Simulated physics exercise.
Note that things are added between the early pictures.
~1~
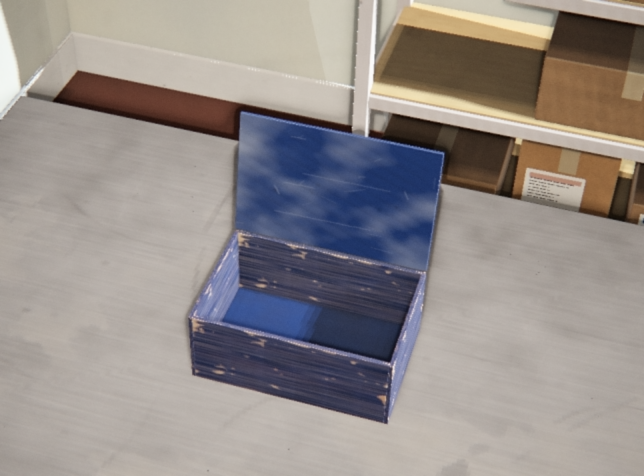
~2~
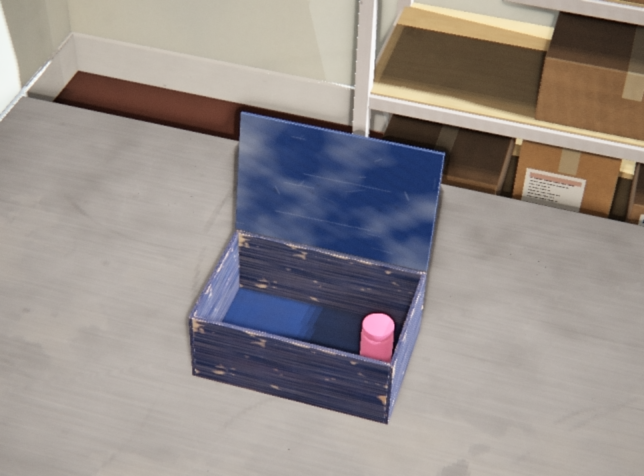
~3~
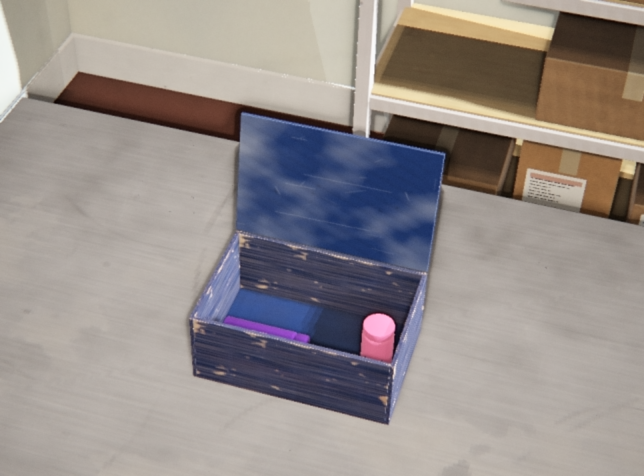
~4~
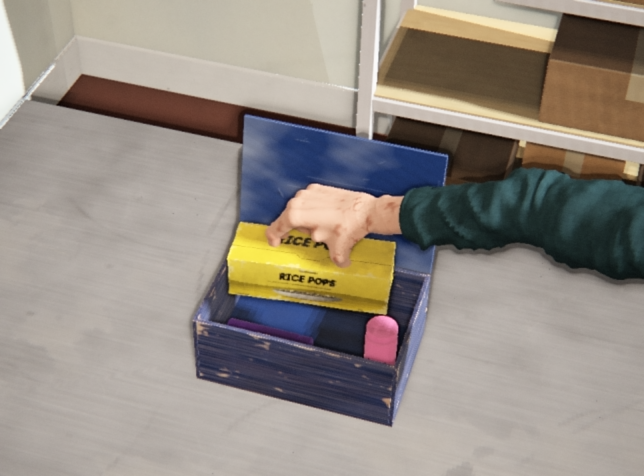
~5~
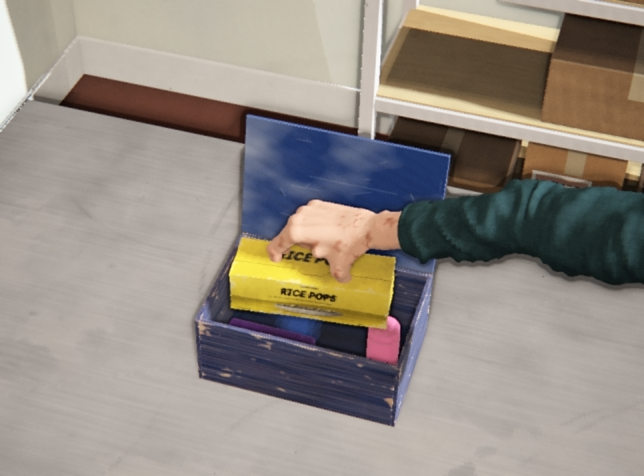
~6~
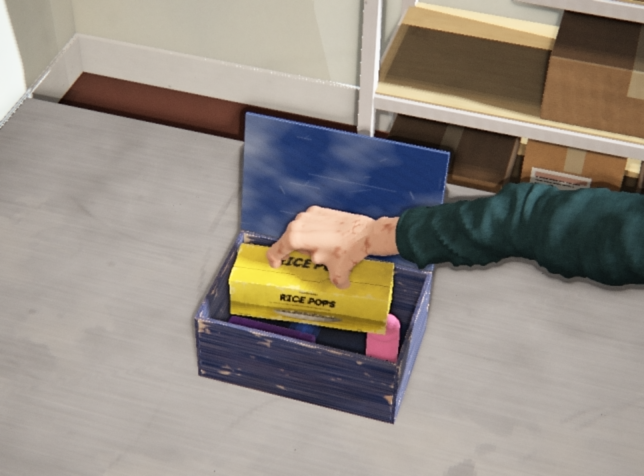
A hand lowers a yellow carton into an open blue box holding pink and purple items.
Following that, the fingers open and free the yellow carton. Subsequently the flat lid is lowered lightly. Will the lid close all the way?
Yes.
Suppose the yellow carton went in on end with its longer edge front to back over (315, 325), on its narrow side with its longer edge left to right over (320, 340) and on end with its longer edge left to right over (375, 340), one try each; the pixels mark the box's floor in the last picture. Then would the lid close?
Case one, the lid is kept from closing; case two, it lies closed; case three, it is kept from closing.
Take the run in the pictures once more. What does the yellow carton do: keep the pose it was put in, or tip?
The yellow carton ends up leaning.
Then, 0.50 s on from there, yellow carton on its side near (321, 308); pink shaker turned 4° from how it was put.
Then, 1.30 s on from there, lid 80° above the rim; yellow carton on its side near (322, 308); purple shaker shifted a little.
Then, 1.70 s on from there, lid 46° above the rim; yellow carton on its side near (322, 308); purple shaker shifted a little.
Then, 2.00 s on from there, lid 8° above the rim; yellow carton on its side near (322, 308); purple shaker shifted a little.
In the end, lid shut; toppled in the box, yellow carton; the other 2 unmoved. At the end, from the last picture's camera, yellow carton near (322, 308).
